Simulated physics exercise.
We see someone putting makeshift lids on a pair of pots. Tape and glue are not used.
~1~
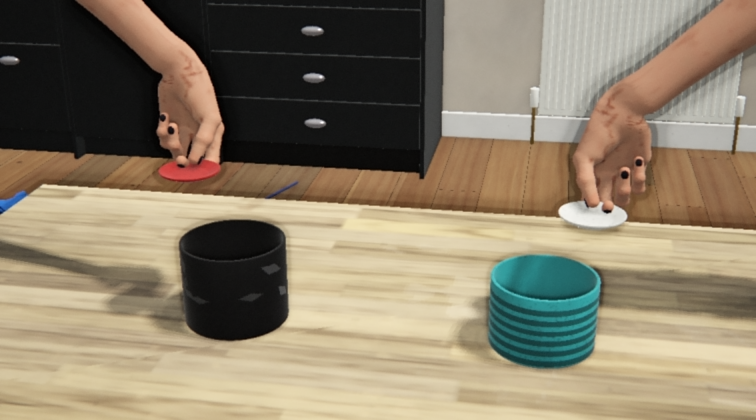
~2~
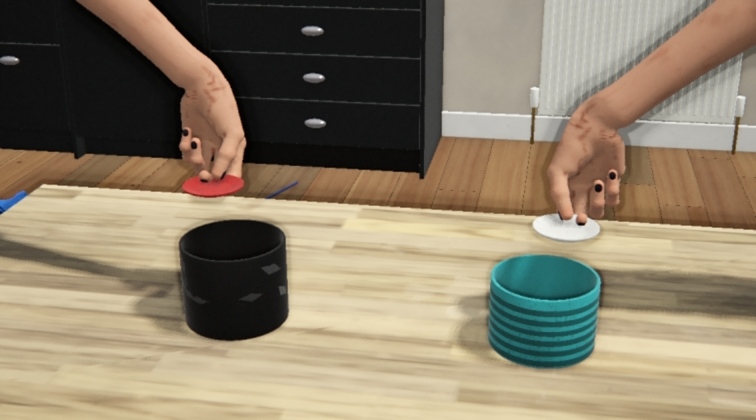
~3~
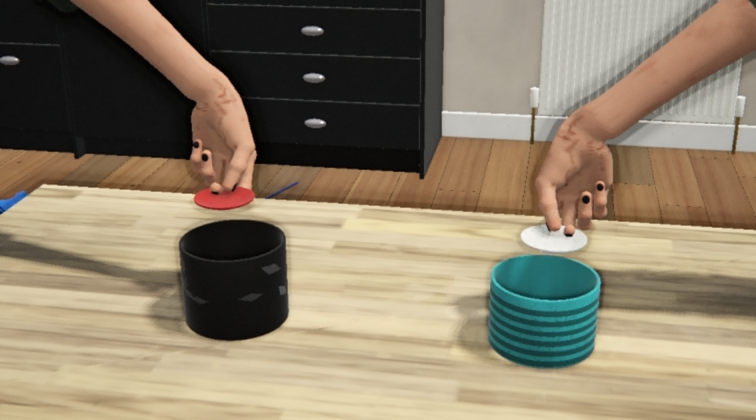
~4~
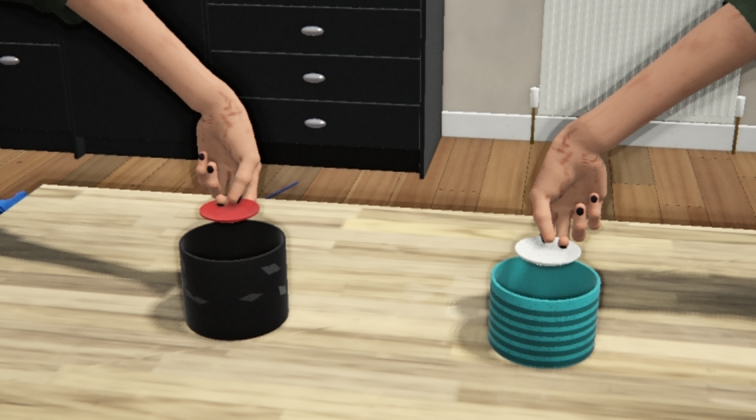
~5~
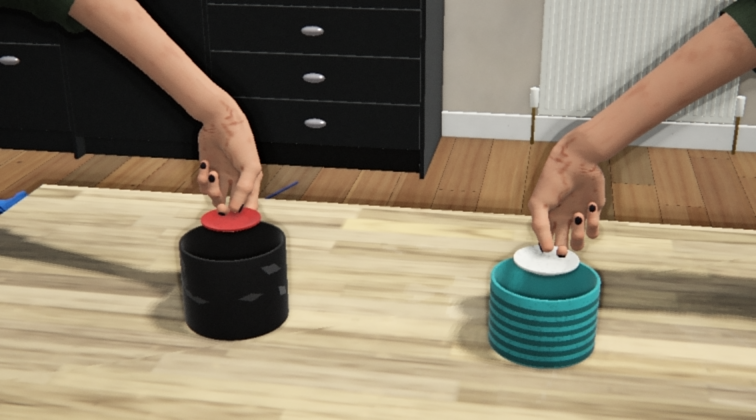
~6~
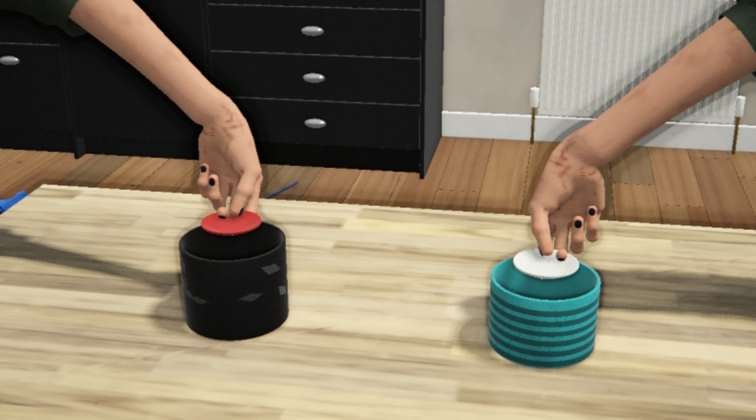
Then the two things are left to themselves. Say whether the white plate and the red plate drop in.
The white plate ends up inside and the red plate ends up inside.
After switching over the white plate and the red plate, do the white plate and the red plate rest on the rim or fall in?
For the white plate, it drops in; for the red plate, it drops in.
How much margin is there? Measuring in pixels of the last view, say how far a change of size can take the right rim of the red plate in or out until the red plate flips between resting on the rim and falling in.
I'd say close to 20 pixels, heading right.
Then, 0.14 s on from there, white plate displaced about its own width near (544, 302); red plate displaced about its own width near (234, 260).
In the end, the white plate falls in, near (541, 335); the red plate falls in, near (237, 310).
